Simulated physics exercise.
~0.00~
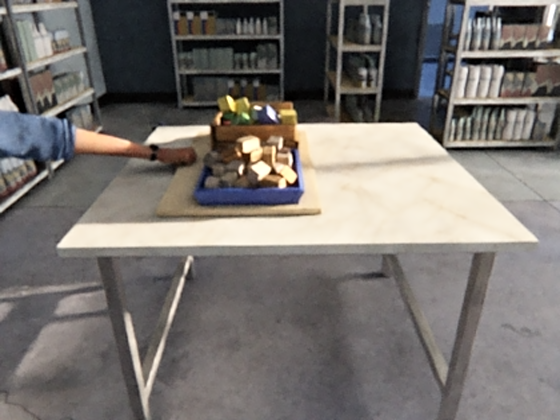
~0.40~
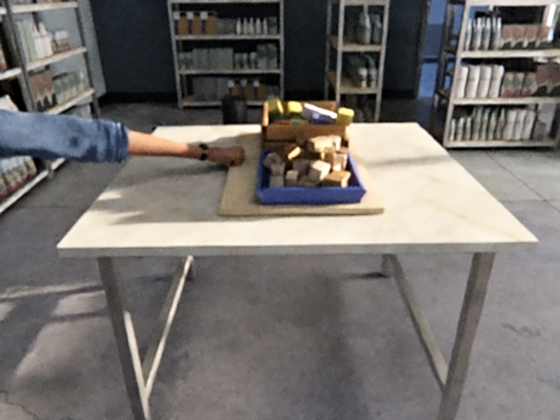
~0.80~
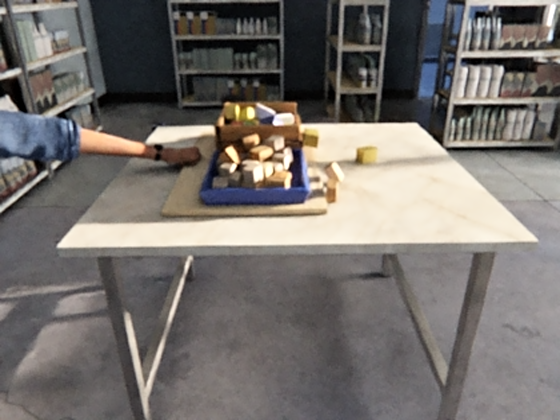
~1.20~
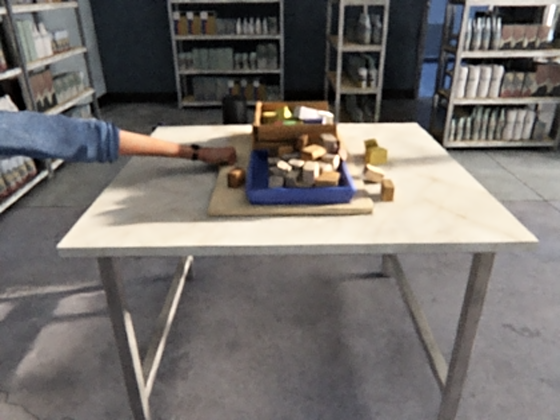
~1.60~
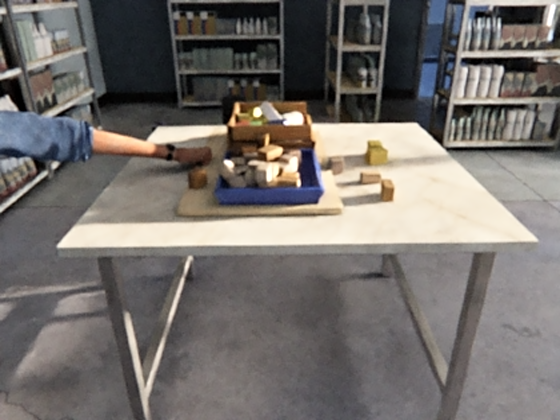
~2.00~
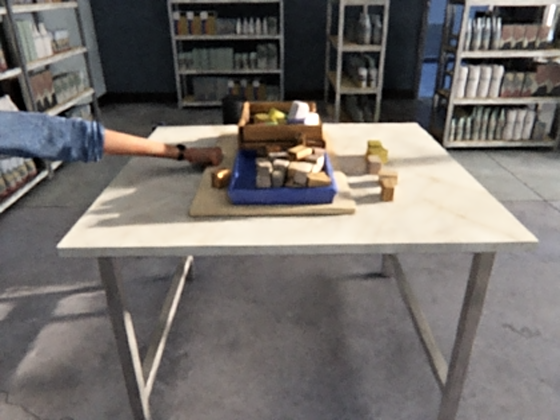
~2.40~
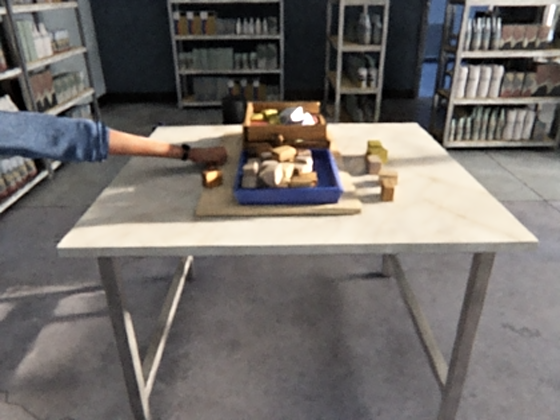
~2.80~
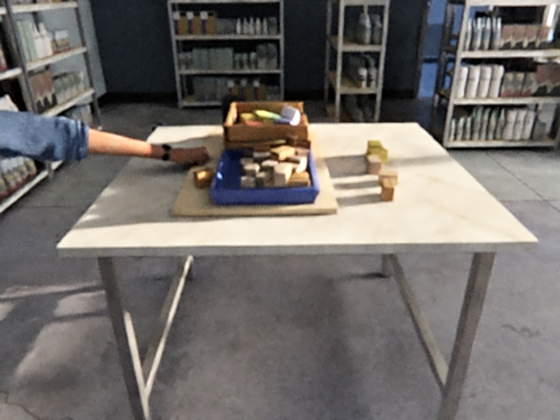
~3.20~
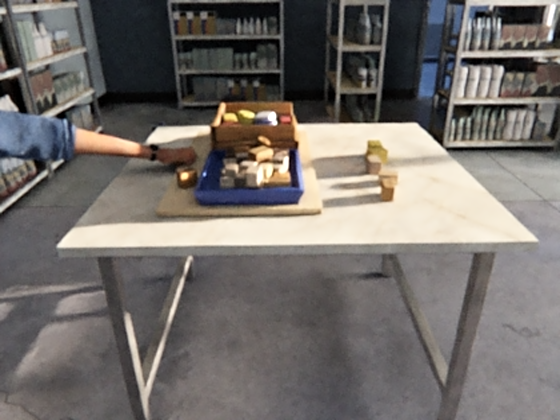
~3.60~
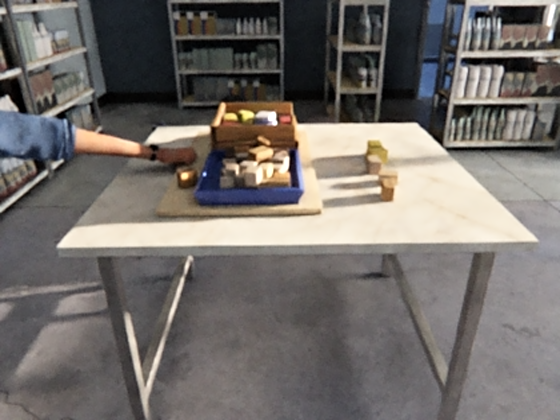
A wooden crate of toy bricks and a blue crate of wooden blocks in front of it, both on a board, slide across a pale table in a storeroom with stocked shelves, seen from the front and slightly above. A hand in a denim sleeve, reaching in from the left, moves the board right, then back left. Several pieces spill onto the table at the right. The hand keeps shifting the board right and left, and the spilled pieces scatter farther right. Finally the crates rest at the left, still mostly full, with a few pieces lying apart on the right.
